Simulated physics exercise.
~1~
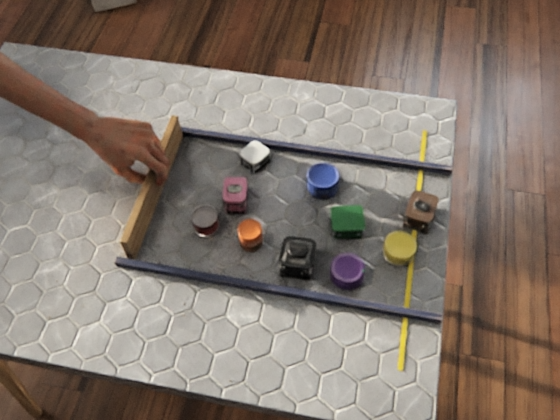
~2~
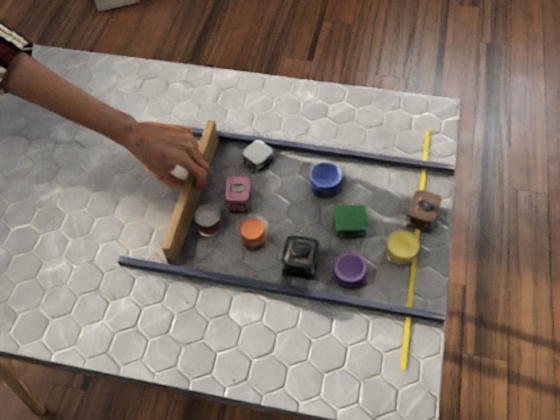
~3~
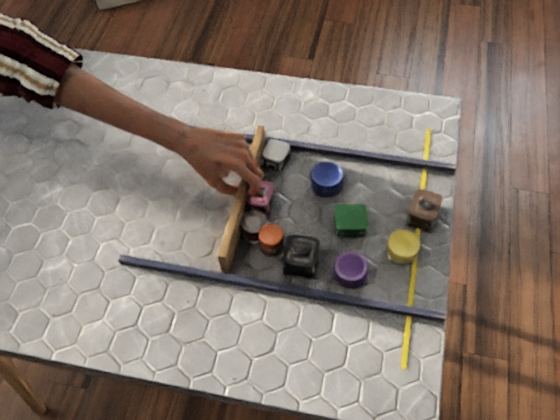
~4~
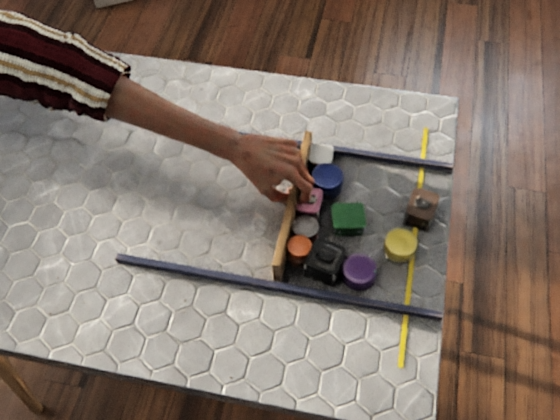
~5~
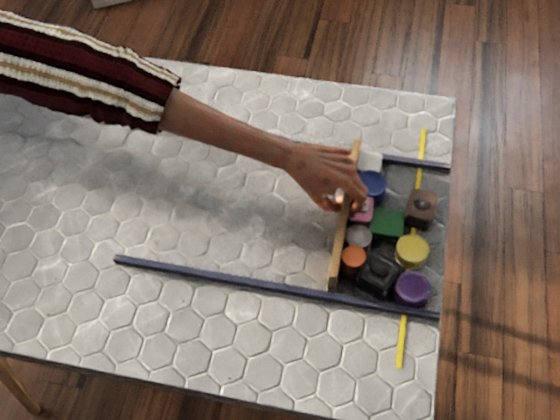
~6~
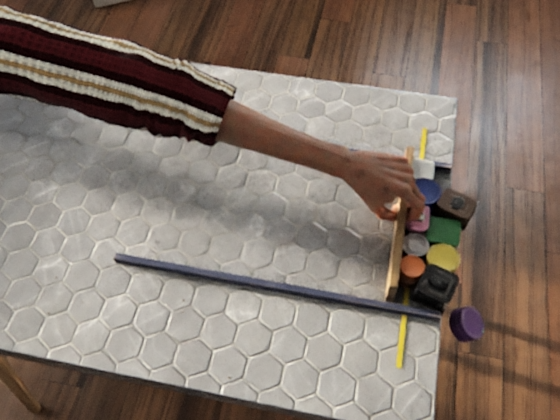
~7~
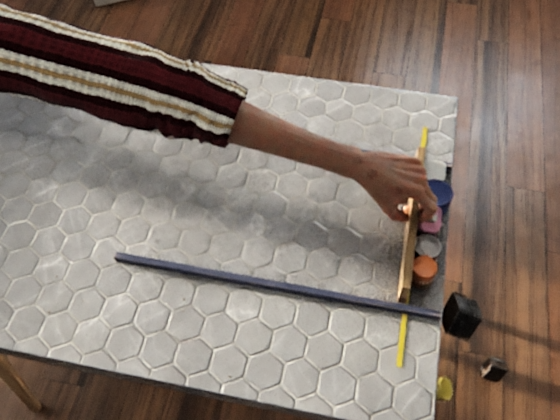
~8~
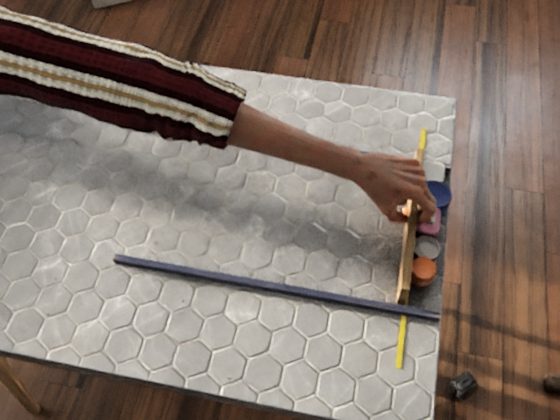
On a tiled table, a hand slides a board right, pushing several small objects off the edge.
